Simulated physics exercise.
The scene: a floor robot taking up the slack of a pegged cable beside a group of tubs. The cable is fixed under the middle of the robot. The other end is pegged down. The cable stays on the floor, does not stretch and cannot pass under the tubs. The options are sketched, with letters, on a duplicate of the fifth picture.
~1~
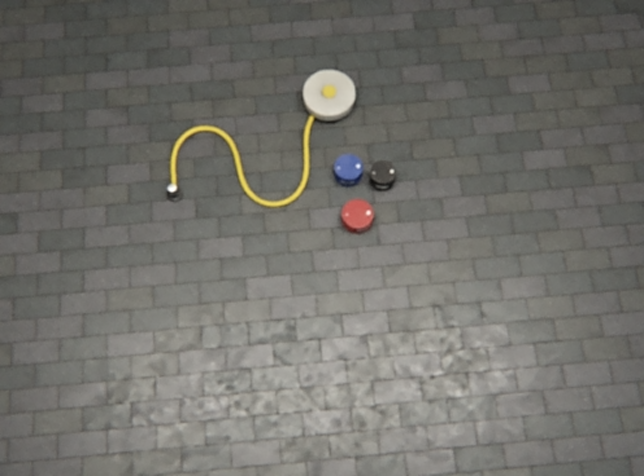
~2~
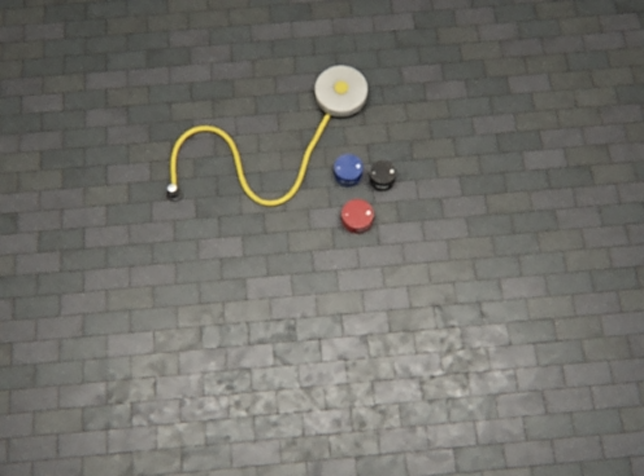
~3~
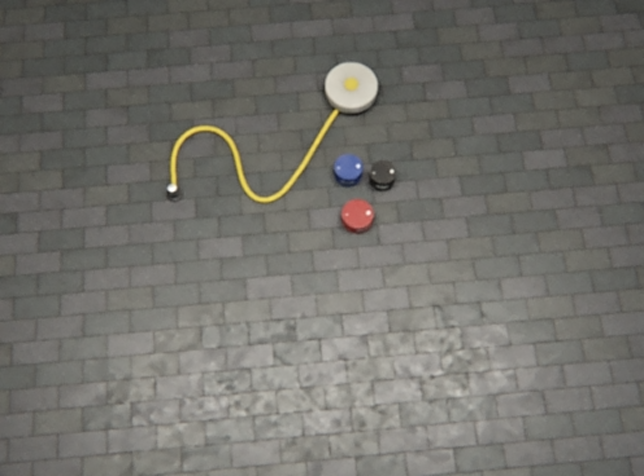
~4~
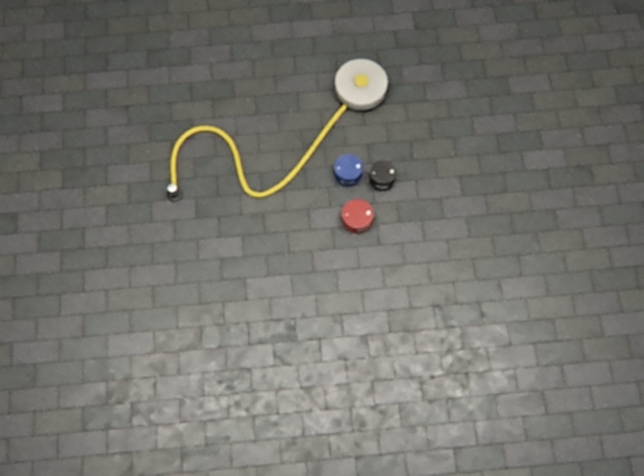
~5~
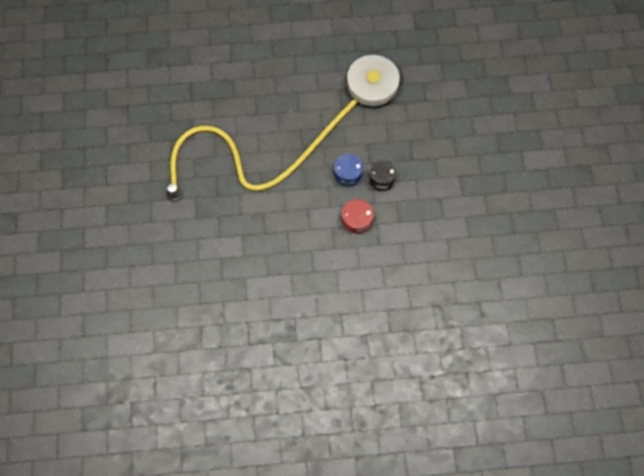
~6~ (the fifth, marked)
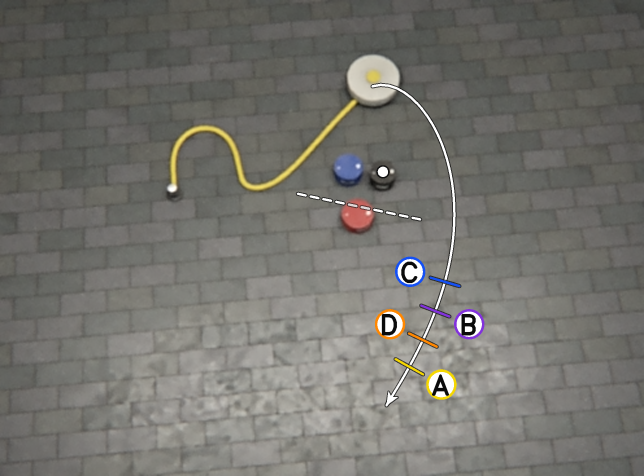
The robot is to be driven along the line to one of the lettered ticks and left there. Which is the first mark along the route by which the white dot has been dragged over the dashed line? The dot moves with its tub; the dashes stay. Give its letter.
The dot is across by A.
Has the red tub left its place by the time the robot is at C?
By then, no.
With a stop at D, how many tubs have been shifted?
Three.
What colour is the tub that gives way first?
Black.
On the marked copy, A at (409, 367); B at (435, 311); C at (445, 282); D at (423, 340); the dashed line at (359, 207); the route from (372, 86) via (454, 223) to (386, 405); the white dot at (383, 172).
With A. Early on, robot (447, 153); black tub (382, 176).
Further on, robot (449, 266); black tub (382, 176).
At the end, robot (410, 364); blue tub (327, 208); black tub (353, 217); red tub (345, 244); the dot on the black tub is over the dashed line.
As for the rest, B leaves the dotted tub short, at (368, 192); C leaves the dotted tub short, at (382, 176); D leaves the dotted tub short, at (363, 203).
